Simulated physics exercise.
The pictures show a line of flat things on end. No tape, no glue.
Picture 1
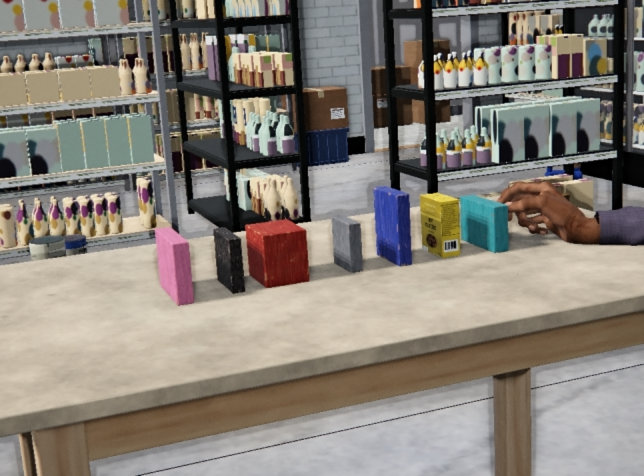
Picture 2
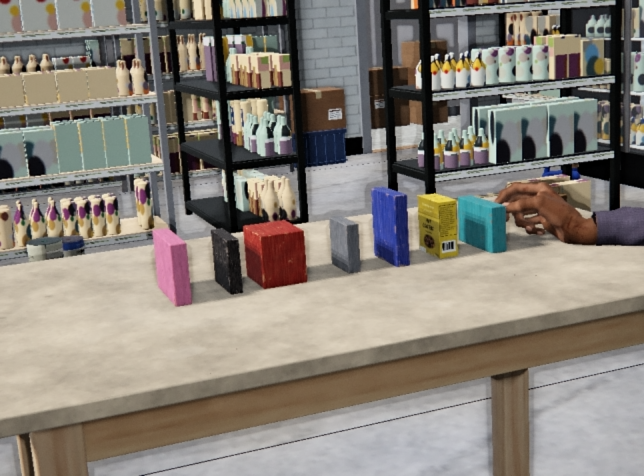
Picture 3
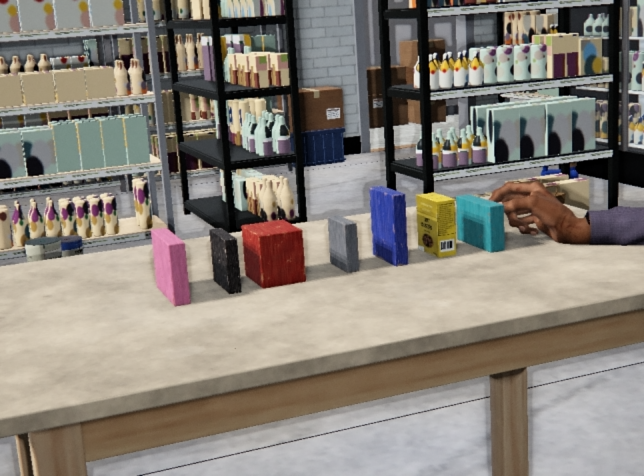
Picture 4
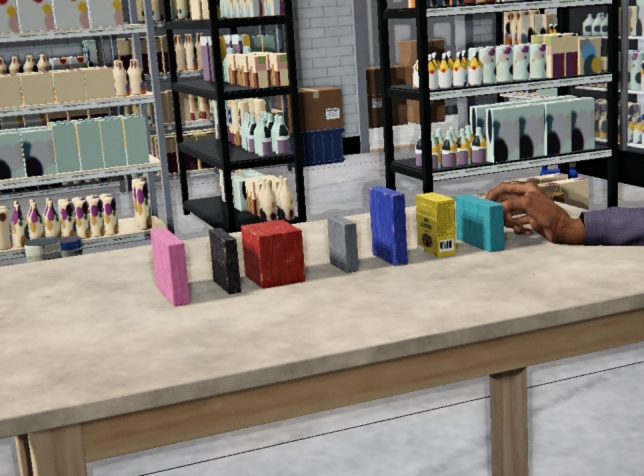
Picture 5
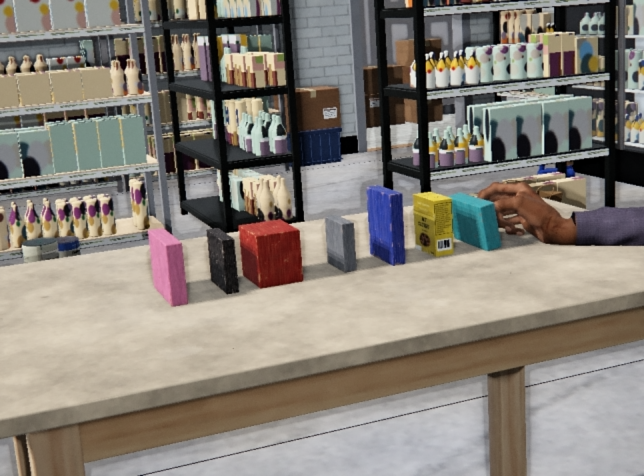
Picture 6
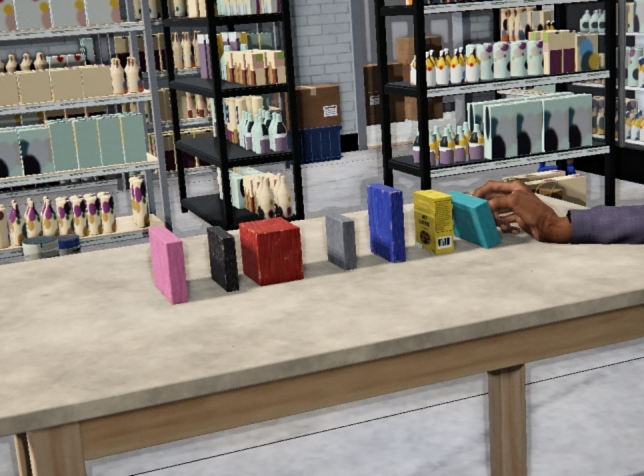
The footage shows a row of colored blocks standing on a countertop before stocked shelves, as a hand at the right reaches the turquoise block at the row's end and tilts it slightly left toward the yellow packet.
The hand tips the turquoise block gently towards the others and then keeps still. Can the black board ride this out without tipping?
The black board keeps standing.
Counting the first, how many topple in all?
1 of them.
Then, 0.20 s after the last picture, turquoise block 61° over; yellow packet slid a little.
Then, 0.30 s after the last picture, turquoise block 90° over; yellow packet slid a little.
At rest, all 5 in place. Seen from the same camera at the end, black board near (222, 258).
